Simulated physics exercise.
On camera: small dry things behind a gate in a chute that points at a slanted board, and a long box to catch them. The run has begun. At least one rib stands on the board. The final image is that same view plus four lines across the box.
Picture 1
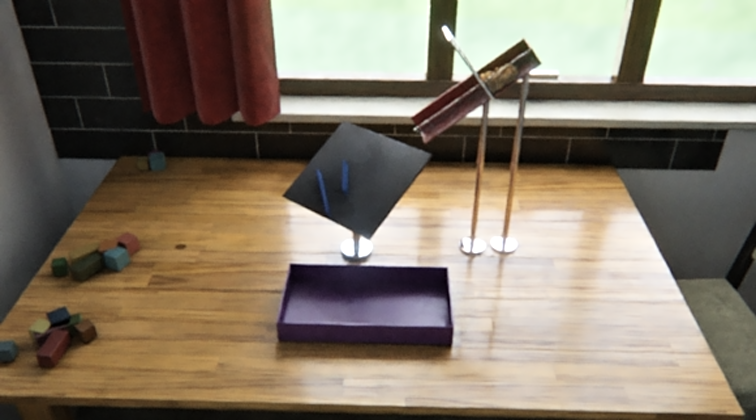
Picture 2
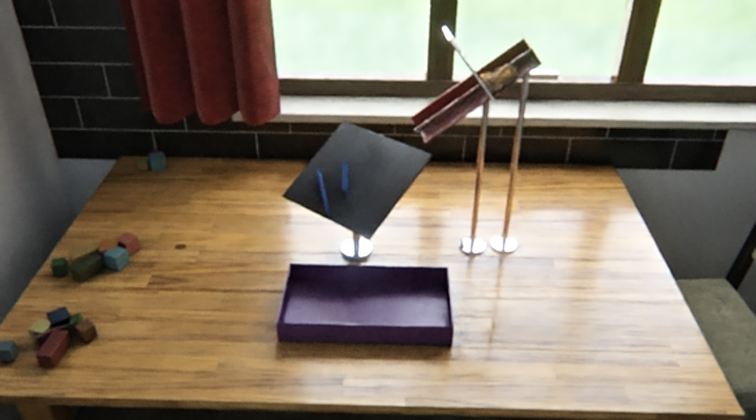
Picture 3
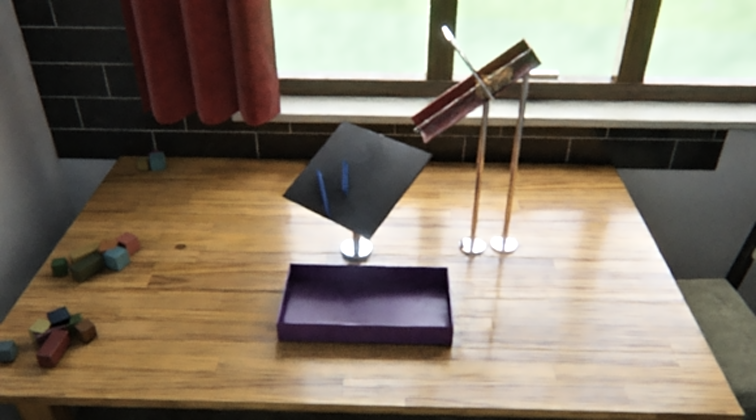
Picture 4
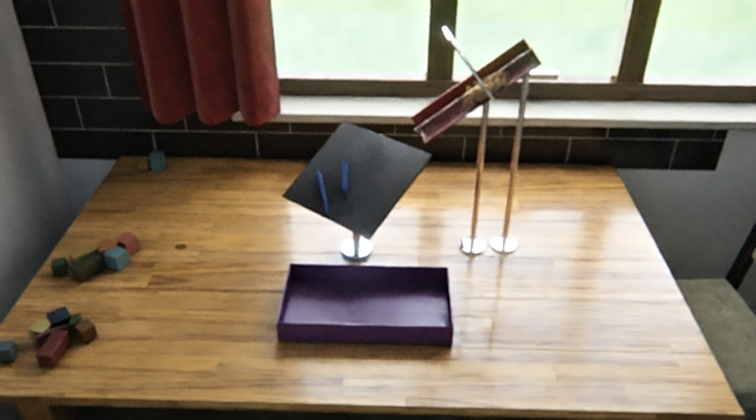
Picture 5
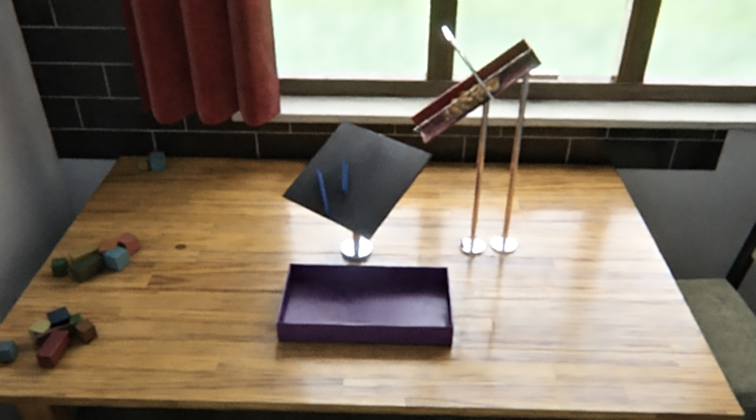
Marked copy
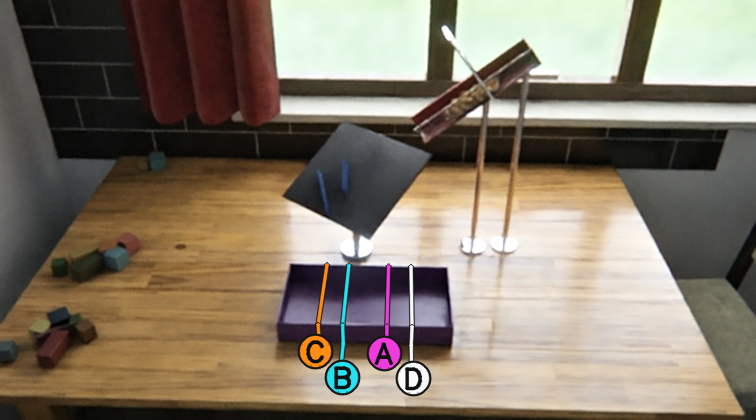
A dark square board with two short blue ribs stands tilted on a wooden table, seen from above and in front, with dark brick, a red curtain and a bright window behind. An open purple box lies before it, coloured blocks sit at left, and a reddish chute rests on two coppery posts at right. Small brownish beads slide a short way down the chute leftward, while all else, camera included, stays still.
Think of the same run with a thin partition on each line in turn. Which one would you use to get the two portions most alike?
The best line is C.
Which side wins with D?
More lands on the left.
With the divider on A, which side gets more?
Left.
On the marked copy, line A crosses the front rim at (387, 325); line B crosses the front rim at (342, 324); line C crosses the front rim at (318, 323); line D crosses the front rim at (412, 325).
Choosing A, of what is caught, the whole lot on the left of the divider, none at all on the right.
Choosing B, of what is caught, the bulk on the left of the divider, a small share on the right.
Choosing C, of what is caught, close to half on the left of the divider, close to half on the right.
Choosing D, of what is caught, the whole lot on the left of the divider, none at all on the right.
